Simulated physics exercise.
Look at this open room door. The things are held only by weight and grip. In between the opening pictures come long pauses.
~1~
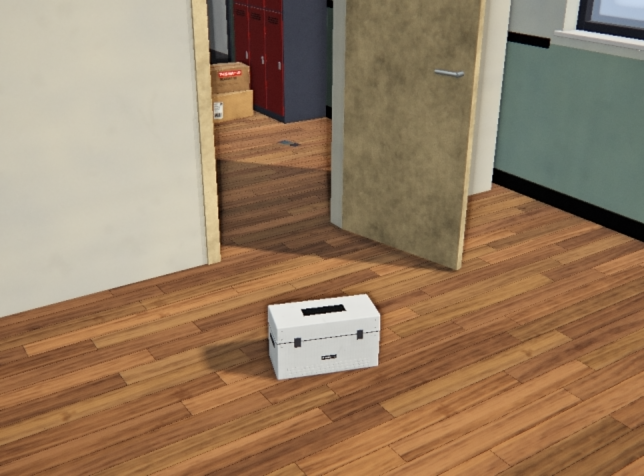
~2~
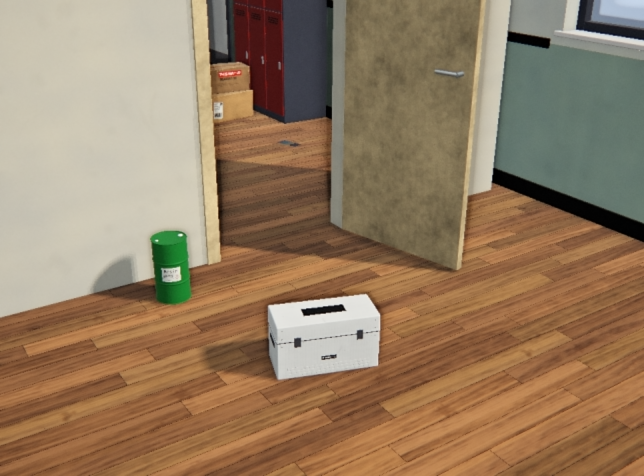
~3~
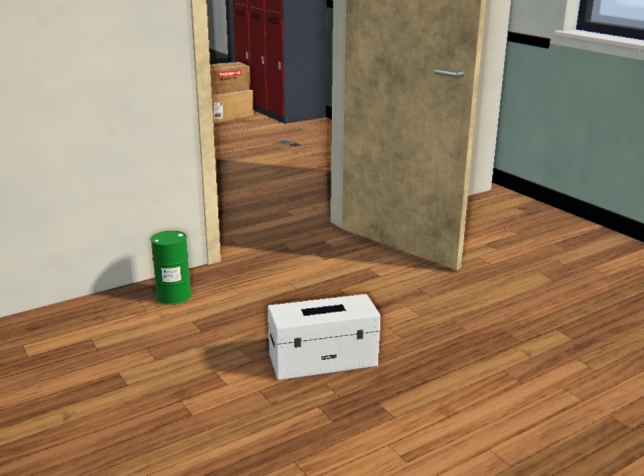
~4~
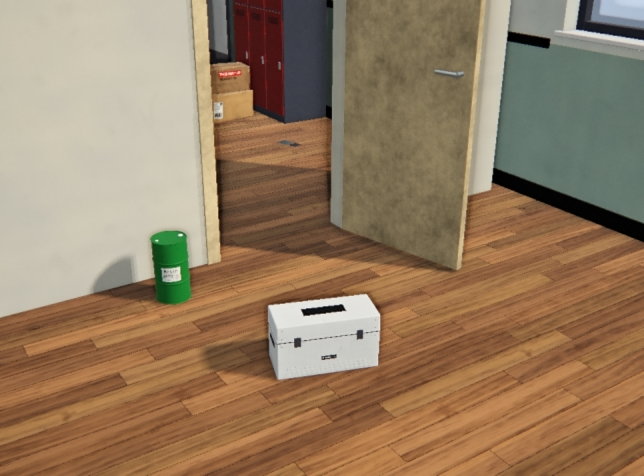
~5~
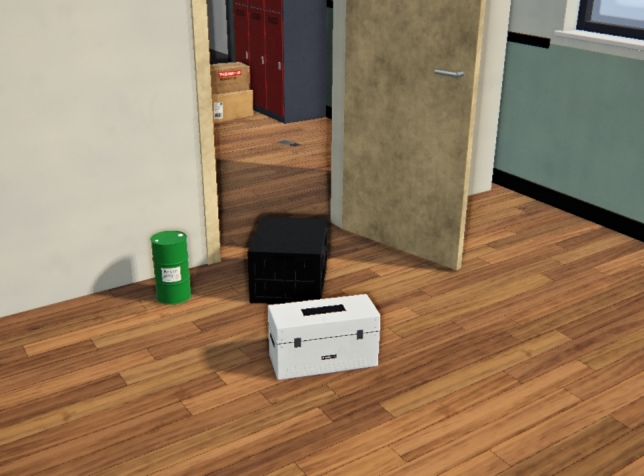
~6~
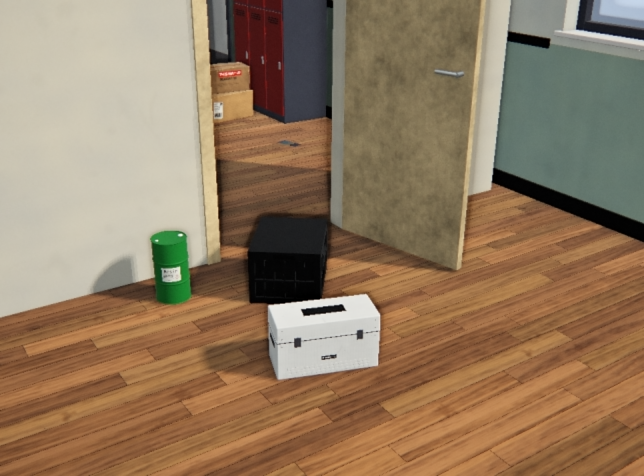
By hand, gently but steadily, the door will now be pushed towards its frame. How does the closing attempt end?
The door's path is barred.
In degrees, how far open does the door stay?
Near 50° open.
Then, 0.60 s later than the last frame, door at 95°.
Then, 1.10 s later than the last frame, door at 78°.
Then, 1.40 s later than the last frame, door at 67°.
Then, 1.80 s later than the last frame, door at 51°.
When it is over, door at 48°; all 3 as before. End places, in pixels of the last picture, black chest near (288, 259).
